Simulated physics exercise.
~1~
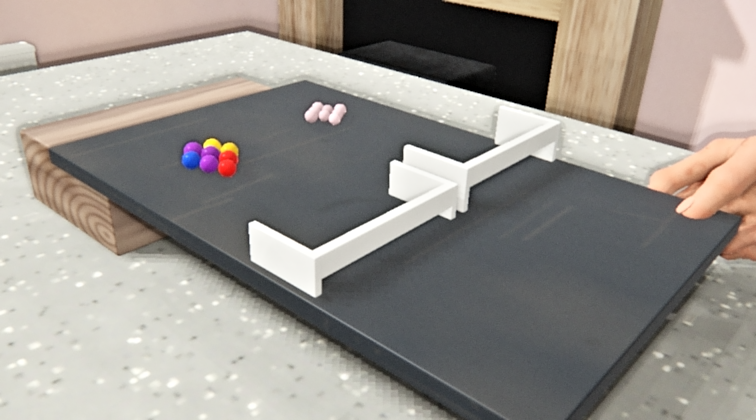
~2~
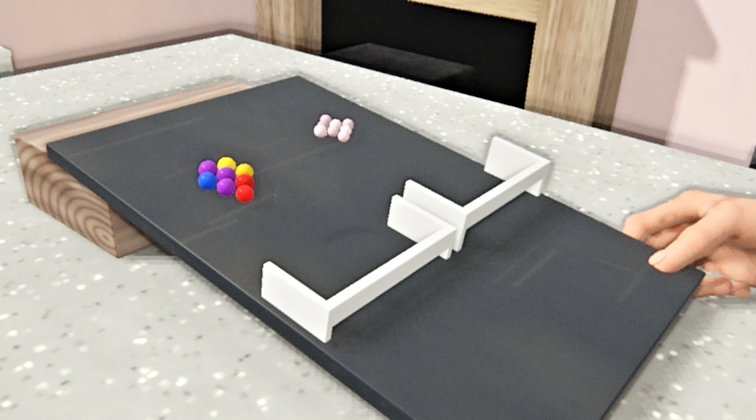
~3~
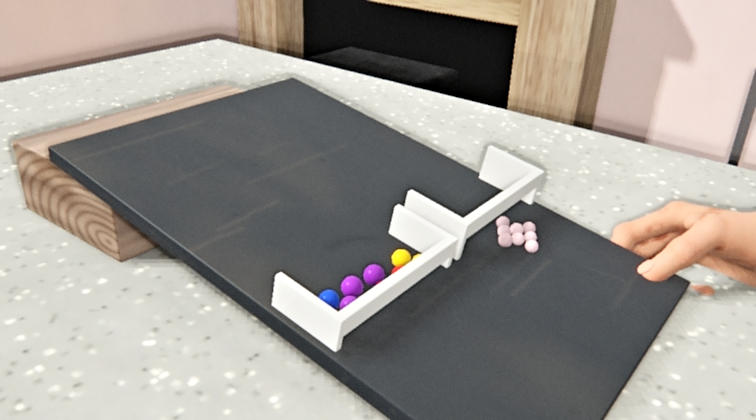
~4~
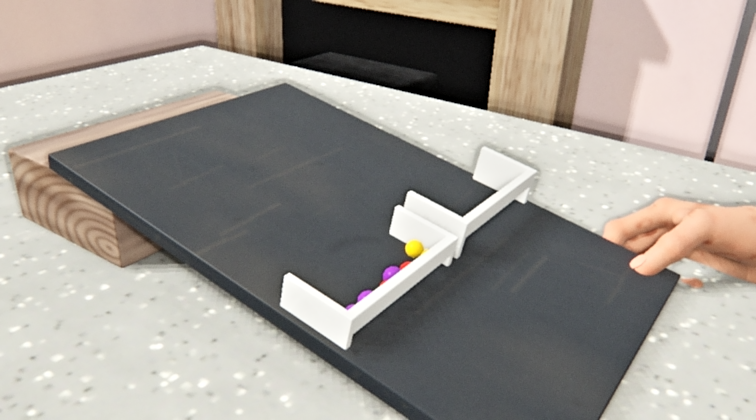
A dark board lies propped on a wooden block at its left end, seen from above at an angle on a speckled counter, with a fireplace behind and a hand at its right end. Two white barriers cross it, with a cluster of red, yellow, blue and purple balls on the near side and pale pink balls on the far side. The hand lowers its end, and both clusters start rolling down the slope. The colourful balls gather against the near barrier, while the pink ones pass the far barrier and roll out of sight, leaving the colourful balls held as the hand stays nearby.
